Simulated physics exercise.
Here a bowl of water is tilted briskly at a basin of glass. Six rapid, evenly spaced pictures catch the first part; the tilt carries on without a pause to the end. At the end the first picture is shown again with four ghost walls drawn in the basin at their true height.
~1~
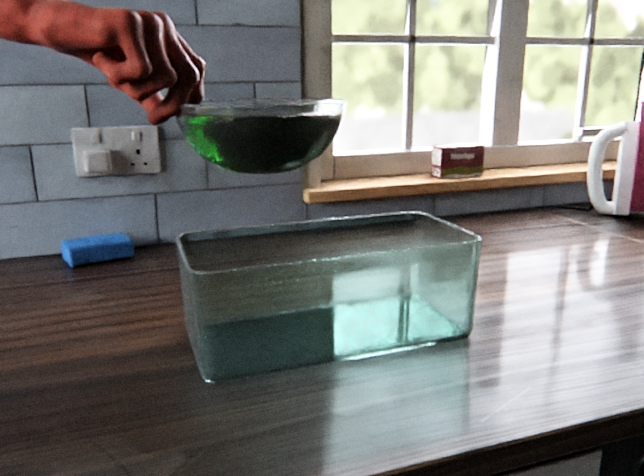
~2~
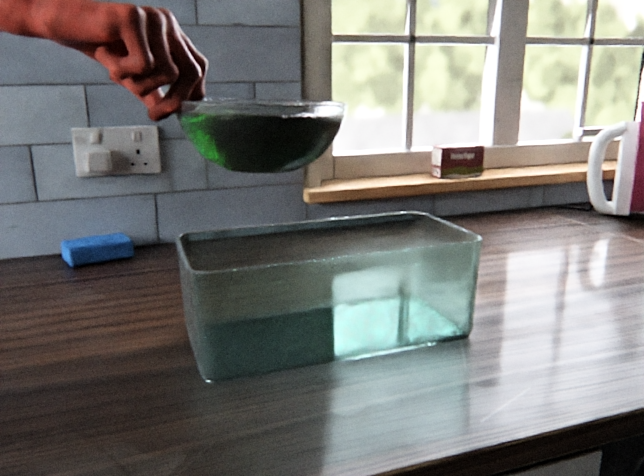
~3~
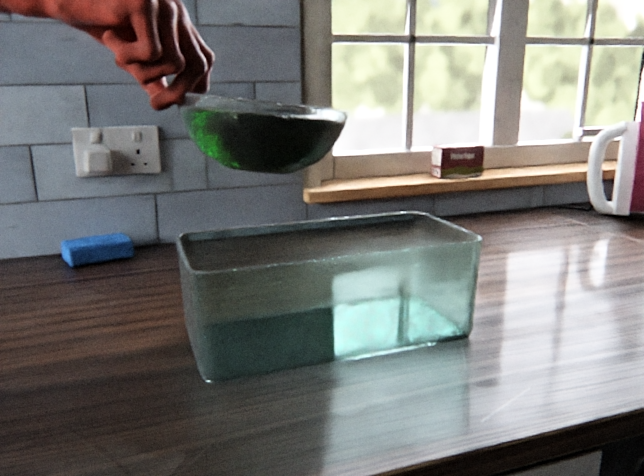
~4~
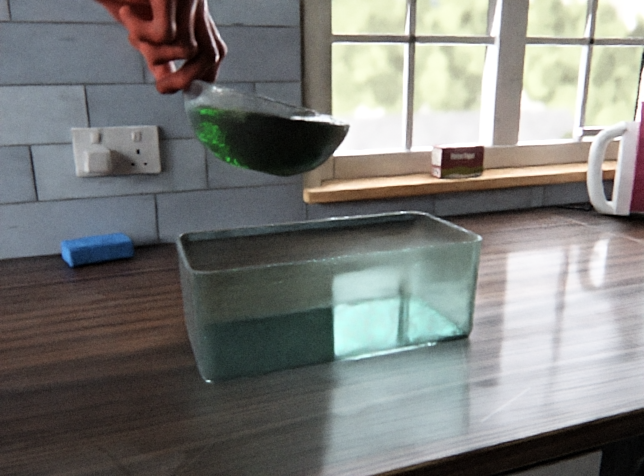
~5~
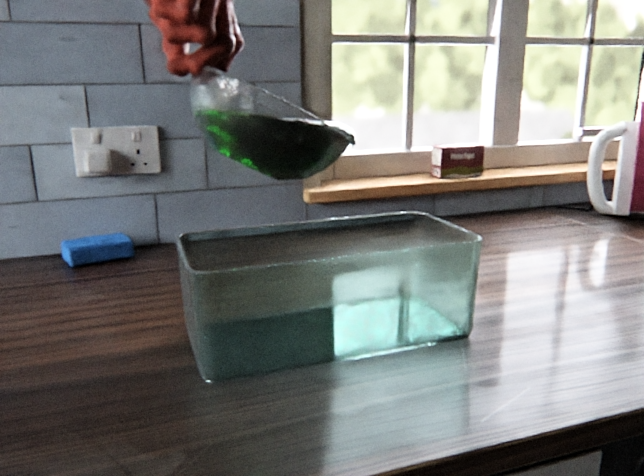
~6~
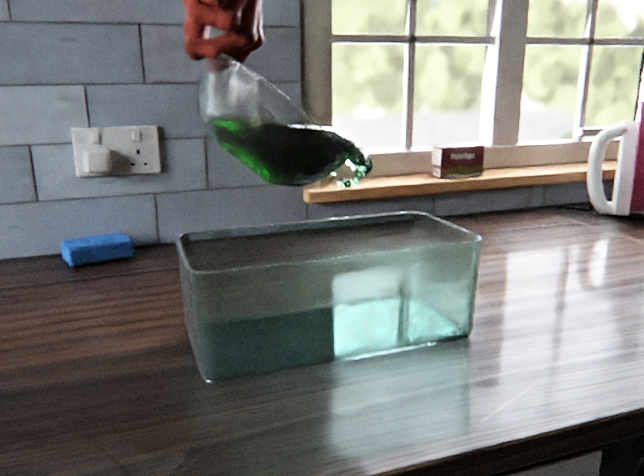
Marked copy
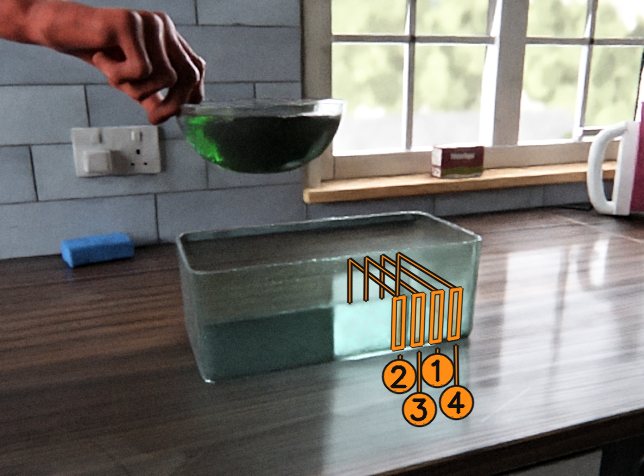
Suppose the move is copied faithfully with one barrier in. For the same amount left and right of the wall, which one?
2 is best.
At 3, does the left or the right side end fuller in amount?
More ends on the left.
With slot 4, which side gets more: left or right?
The left side.
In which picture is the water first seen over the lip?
Picture 5.
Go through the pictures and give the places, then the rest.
The first frame shows upright, lip at (338, 99); basin from (200, 381) to (469, 334); nothing has left yet.
The second frame shows upright, lip at (339, 102); nothing has left yet.
The third frame shows tipped about 7°, lip at (341, 110); nothing has left yet.
The fourth frame shows tipped about 16°, lip at (343, 123); nothing has left yet.
The fifth frame shows tipped about 28°, lip at (343, 140); water is over the lip, down to (346, 145).
The sixth frame shows tipped about 41°, lip at (339, 158); water is over the lip, down to (344, 185).
In orange, 1 at (437, 349); 2 at (400, 355); 3 at (419, 352); 4 at (455, 345).
With 1, about 82 % ends left of the wall and 6 % right of it; 12 % is lost outside.
With 2, about 49 % ends left of the wall and 46 % right of it; 5 % is lost outside.
With 3, about 68 % ends left of the wall and 23 % right of it; 9 % is lost outside.
With 4, about 84 % ends left of the wall and 6 % right of it; 10 % is lost outside.
